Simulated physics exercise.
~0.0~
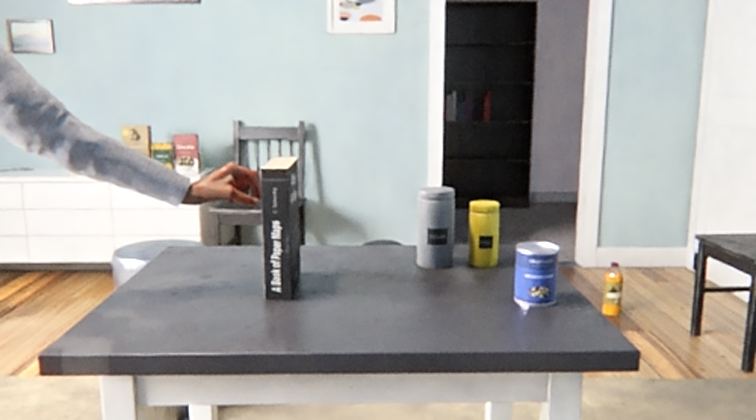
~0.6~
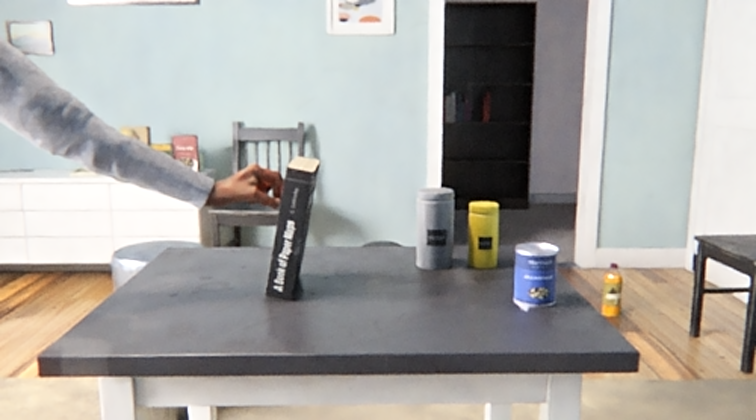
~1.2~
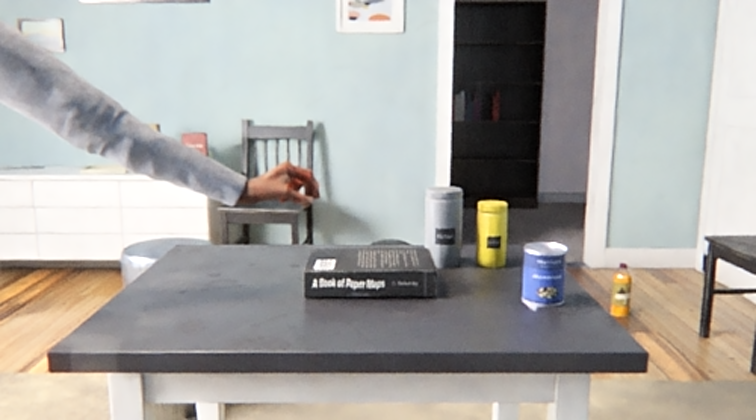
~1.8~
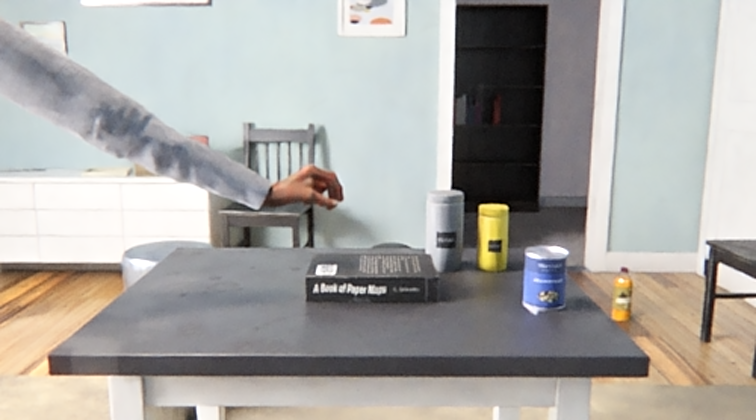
The clip shows a hand pushing an upright black book to the right on a dark table, beside grey and yellow jars and a blue tin. The book tilts, topples over and ends lying flat, while the jars and tin stay in place.
